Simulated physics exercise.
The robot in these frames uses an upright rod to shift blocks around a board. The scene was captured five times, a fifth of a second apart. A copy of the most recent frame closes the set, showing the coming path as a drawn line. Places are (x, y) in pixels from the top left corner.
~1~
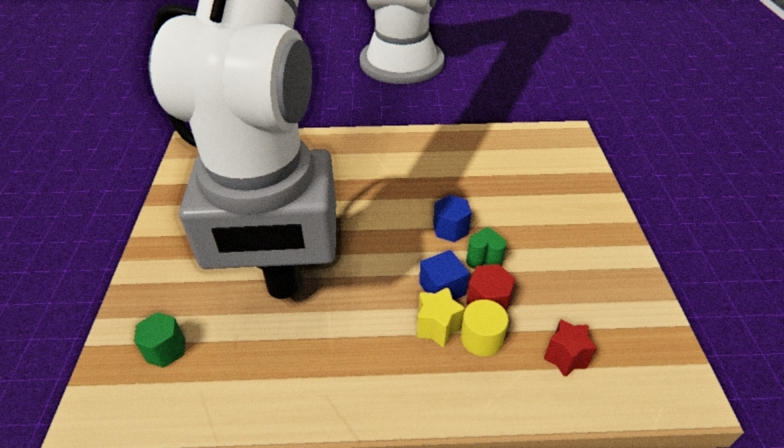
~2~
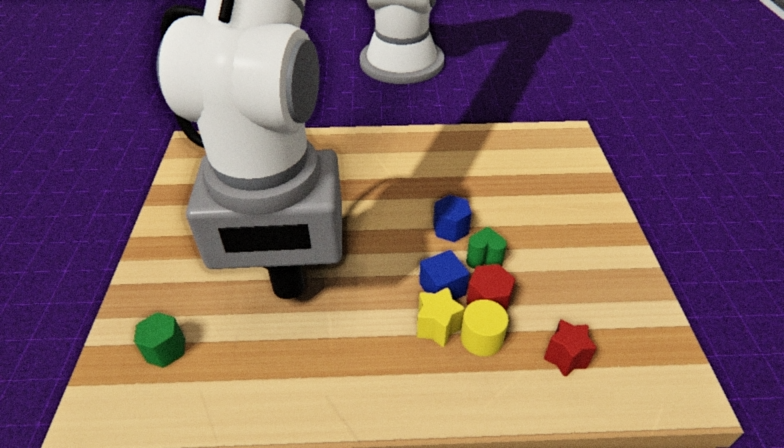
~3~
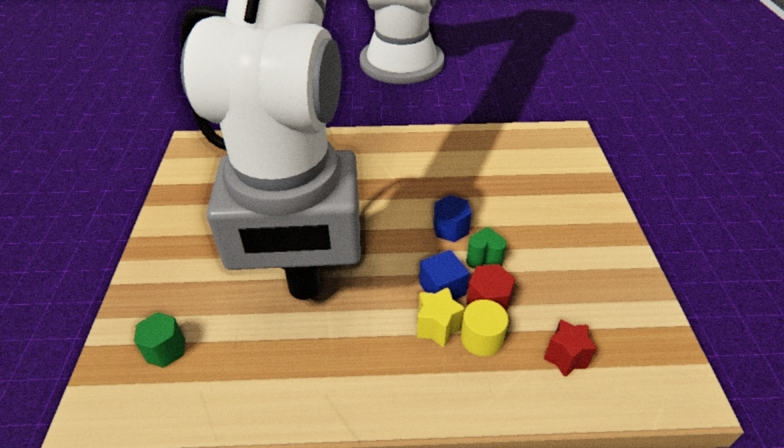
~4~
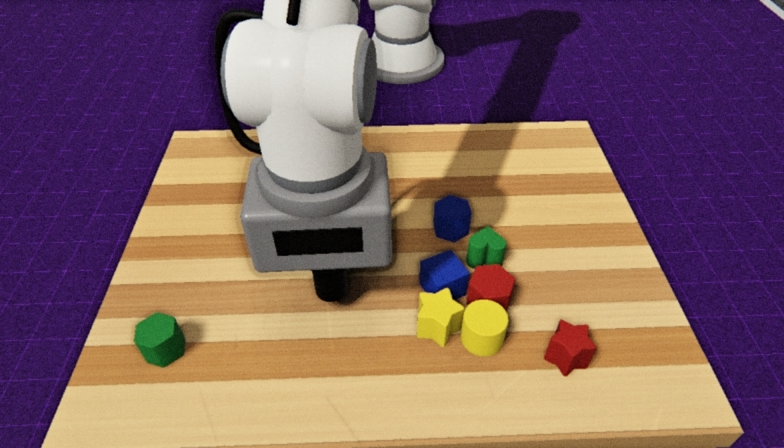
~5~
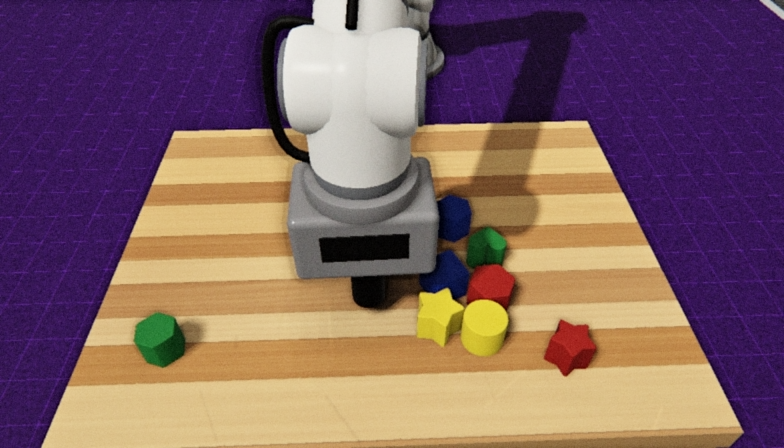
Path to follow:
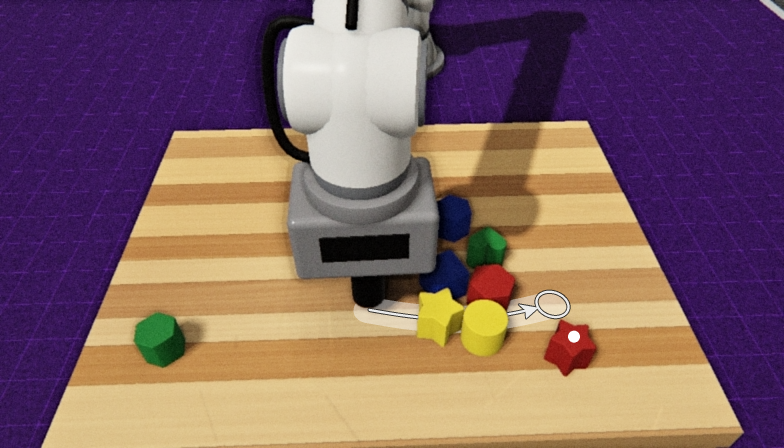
The footage shows a white and gray robot arm with a short black rod moving steadily rightward over a striped wooden board, nearing a cluster of blue, green, red and yellow blocks, while all the blocks remain still.
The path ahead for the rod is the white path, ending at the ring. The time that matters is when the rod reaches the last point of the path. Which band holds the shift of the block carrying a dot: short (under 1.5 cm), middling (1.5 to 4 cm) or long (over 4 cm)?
Net shift: 1.5 to 4 cm.
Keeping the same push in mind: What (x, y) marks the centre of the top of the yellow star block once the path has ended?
The spot you're after is about (562, 312) in the image.
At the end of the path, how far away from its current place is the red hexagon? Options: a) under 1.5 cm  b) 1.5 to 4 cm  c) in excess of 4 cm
c - in excess of 4 cm.
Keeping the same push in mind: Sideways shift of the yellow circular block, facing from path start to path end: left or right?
The shift goes right.
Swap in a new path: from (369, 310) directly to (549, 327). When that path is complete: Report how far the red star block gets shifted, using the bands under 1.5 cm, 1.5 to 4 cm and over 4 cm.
I'd go with under 1.5 cm for this block.
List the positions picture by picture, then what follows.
The first picture shows rod's lower end at (283, 287); yellow star block at (439, 305); yellow circular block at (486, 317); green heart block at (488, 239); red hexagon at (493, 280); red star block at (574, 337).
The second picture shows rod at (289, 287); blocks still.
The third picture shows rod at (305, 288); blocks still.
The fourth picture shows rod at (332, 290); blocks still.
The fifth picture shows rod at (369, 296); yellow star block at (439, 305); yellow circular block at (486, 317); green heart block at (488, 239); red hexagon at (493, 280); red star block at (574, 337).
Drawn move, from (369, 310) by way of (431, 318) and (494, 316) to (552, 304); the dot is on the red star block.
The first path, step by step. One third of the way, rod at (433, 304); yellow star block at (466, 306), turned 15° clockwise; yellow circular block at (511, 325).
Two thirds of the way, rod at (498, 302); yellow star block at (532, 311), turned 35° clockwise; yellow circular block at (550, 344); red hexagon at (517, 270), turned 65° anticlockwise; red star block at (591, 345), turned 30° anticlockwise.
At the end, rod at (557, 290); yellow star block at (562, 312), turned 80° clockwise; yellow circular block at (555, 348); green heart block still; red hexagon at (536, 257), turned 130° anticlockwise; red star block at (596, 347), turned 35° anticlockwise.
